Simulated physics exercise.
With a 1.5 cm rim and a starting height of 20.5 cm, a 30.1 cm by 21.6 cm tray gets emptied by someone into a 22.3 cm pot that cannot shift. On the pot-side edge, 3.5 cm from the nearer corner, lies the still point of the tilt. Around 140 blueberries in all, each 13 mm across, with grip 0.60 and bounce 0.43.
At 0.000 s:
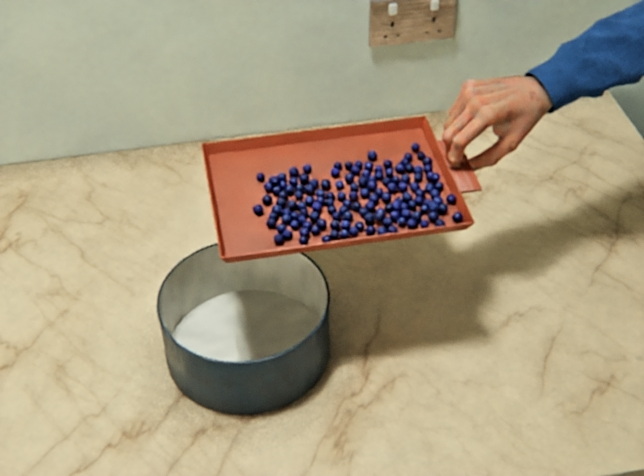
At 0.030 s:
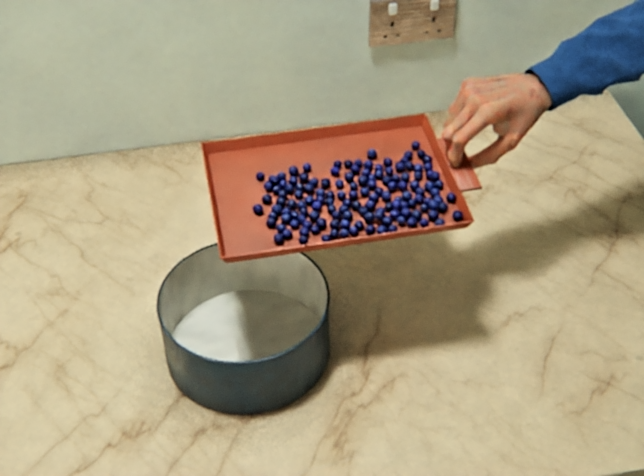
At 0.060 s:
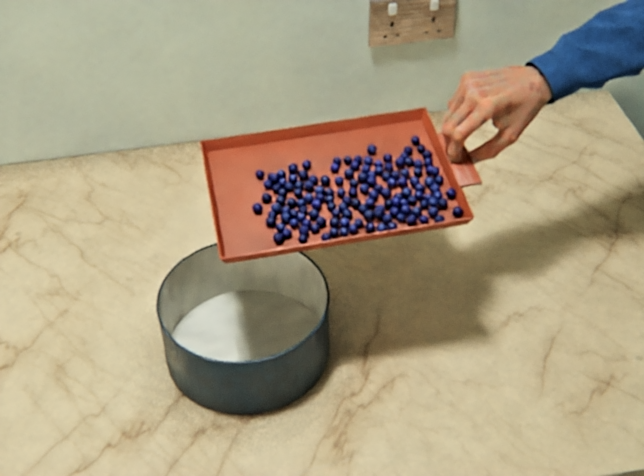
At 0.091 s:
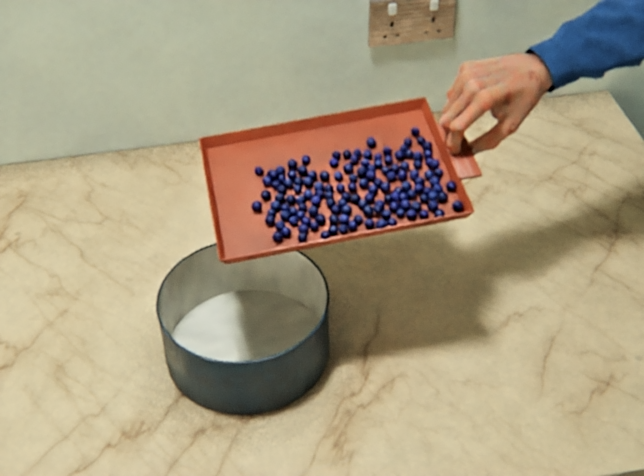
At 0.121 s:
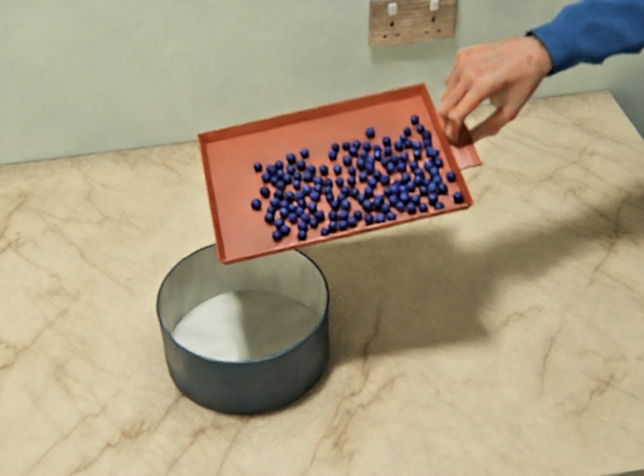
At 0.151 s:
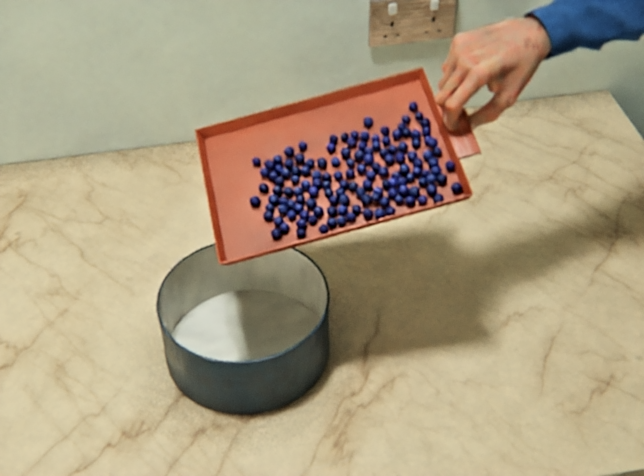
The clip shows a hand in a blue sleeve holding a reddish tray of blueberries above a dark round pot on a marbled countertop, then raising the tray's right side so that it slopes down toward the left.
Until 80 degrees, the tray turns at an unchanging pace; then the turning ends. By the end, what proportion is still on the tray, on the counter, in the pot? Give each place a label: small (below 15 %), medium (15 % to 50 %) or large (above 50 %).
Shares by place: Tray small, counter medium, pot large.
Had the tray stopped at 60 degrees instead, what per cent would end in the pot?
55 percent.
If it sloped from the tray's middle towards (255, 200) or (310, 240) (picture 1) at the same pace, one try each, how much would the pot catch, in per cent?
Near 35 and 60 per cent, in that order.
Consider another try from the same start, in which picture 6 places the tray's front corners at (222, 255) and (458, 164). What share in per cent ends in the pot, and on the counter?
Pot 25, counter 75.
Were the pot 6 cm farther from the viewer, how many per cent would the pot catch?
With that change it comes to something like 5 in a hundred.
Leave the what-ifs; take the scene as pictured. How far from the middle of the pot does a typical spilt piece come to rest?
About 26 centimetres.
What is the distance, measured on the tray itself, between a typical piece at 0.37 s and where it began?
Around 3 centimetres.
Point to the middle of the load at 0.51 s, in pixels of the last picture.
At about (259, 223).
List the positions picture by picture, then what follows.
The first frame shows tray tilt 0 degrees, front corners at (226, 253) and (468, 220); middle of the pieces at (354, 196); pot at (243, 297).
The second frame shows tray tilt 1 degrees, front corners at (226, 253) and (468, 218); middle of the pieces at (353, 195).
The third frame shows tray tilt 2 degrees, front corners at (225, 254) and (467, 215); middle of the pieces at (353, 192).
The fourth frame shows tray tilt 5 degrees, front corners at (225, 255) and (467, 208), lowest corner left front; middle of the pieces at (352, 187).
The fifth frame shows tray tilt 9 degrees, front corners at (224, 256) and (467, 200), lowest corner left front; middle of the pieces at (352, 181).
The sixth frame shows tray tilt 14 degrees, front corners at (224, 258) and (466, 191), lowest corner left front; middle of the pieces at (350, 174); pot at (243, 296). The tray's pace is about 155 degrees a second.
After 0.37 s, tilt 48 degrees; the tray holds 100 %, the pot 0 %.
After 0.51 s, tilt 70 degrees; the tray holds 95 %, the pot 0 %.
After 0.78 s, tilt 80 degrees; the tray holds 5 %, the pot 50 %.
In the end, at 1.6 s, tray 0 %, counter 40 %, pot 60 %.
